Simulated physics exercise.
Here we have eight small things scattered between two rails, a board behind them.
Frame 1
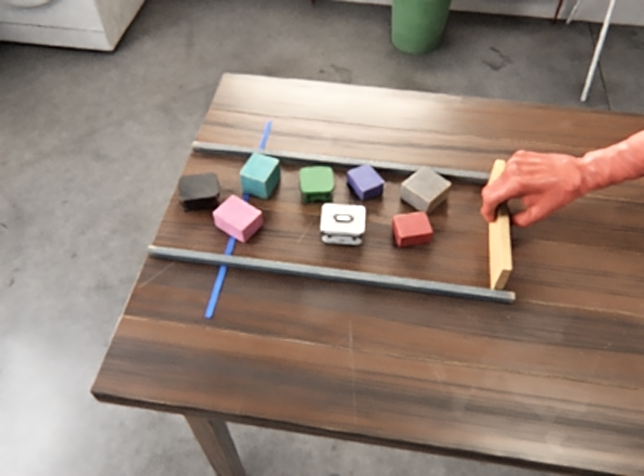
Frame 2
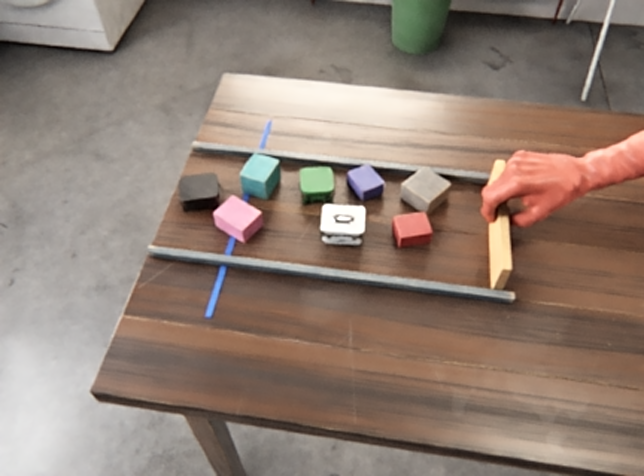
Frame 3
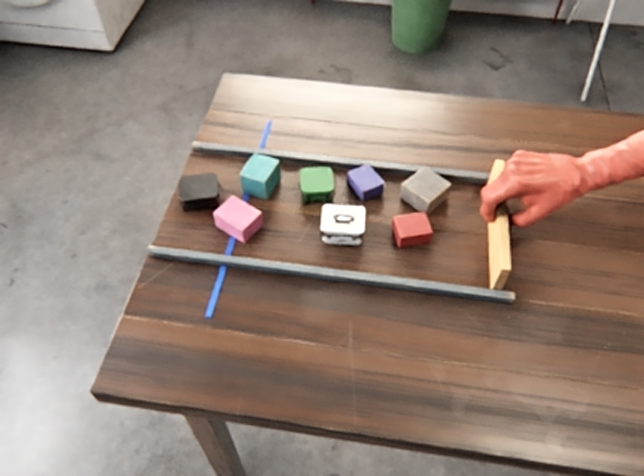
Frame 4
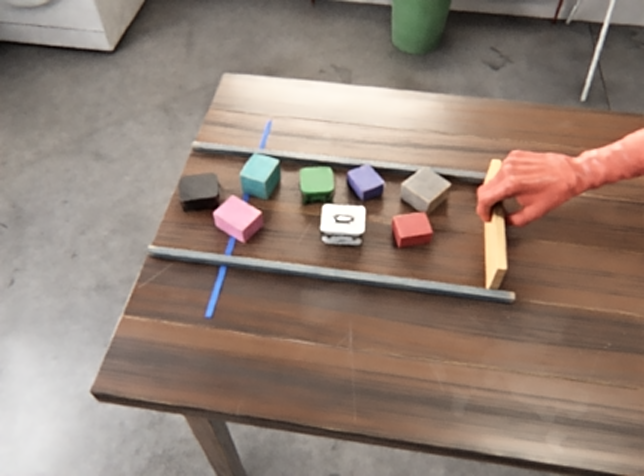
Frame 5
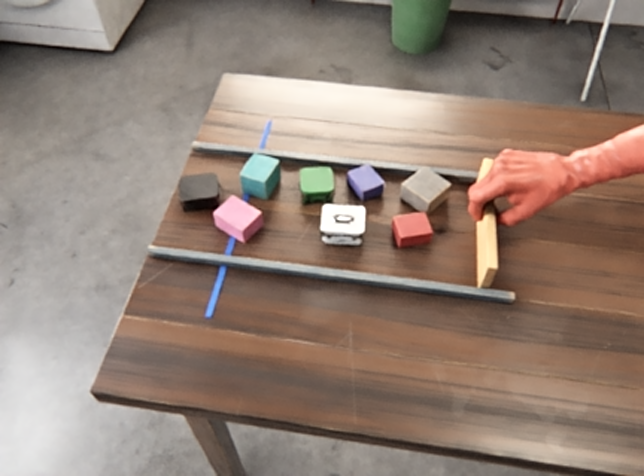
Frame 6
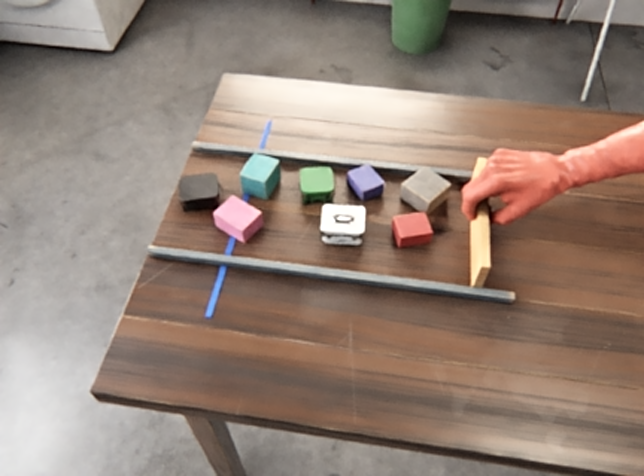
At the start, a red-gloved hand holds an upright board at the right end of two rails on a wooden table, with eight small objects scattered between them and a blue tape strip at left. The board stays still, then the hand slides it slightly left, while the objects remain unmoved.
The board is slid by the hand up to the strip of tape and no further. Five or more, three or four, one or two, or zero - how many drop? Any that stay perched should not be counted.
The table loses three, maybe four.
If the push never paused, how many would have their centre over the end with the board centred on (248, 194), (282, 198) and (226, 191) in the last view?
Counts by place: 3 / 1 / 4.
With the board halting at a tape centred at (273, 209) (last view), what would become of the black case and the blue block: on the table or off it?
The black case ends up down and the blue block keeps its place.
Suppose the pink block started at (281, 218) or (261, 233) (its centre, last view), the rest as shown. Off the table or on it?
Place by place, it goes off; stays put.
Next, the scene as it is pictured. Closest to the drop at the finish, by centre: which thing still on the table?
Green case.
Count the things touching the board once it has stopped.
2 end up touching it.
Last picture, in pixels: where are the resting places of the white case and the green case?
First object: (187, 209); second object: (178, 172).
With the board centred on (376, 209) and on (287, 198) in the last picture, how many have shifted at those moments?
The counts are 5 and 8.
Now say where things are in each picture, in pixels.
In the first frame, black case (200, 192); pink block (238, 219); turquoise block (261, 176); board (499, 223); tape (243, 206).
In the second frame, pink block (239, 219); green case (317, 186).
In the third frame, turquoise block (261, 177); red block (412, 230).
In the fourth frame, black case (200, 192); grey block (425, 191).
In the fifth frame, pink block (239, 219); blue block (366, 182).
In the sixth frame, black case (200, 192); pink block (239, 219); turquoise block (261, 177); board (479, 221); tape (243, 206).
Soon after, none off yet; black case at rest near (200, 192); pink block at rest near (239, 219); turquoise block at rest near (261, 177).
In the end, the number that fall off is three or four; gone, turquoise block, pink block and black case.
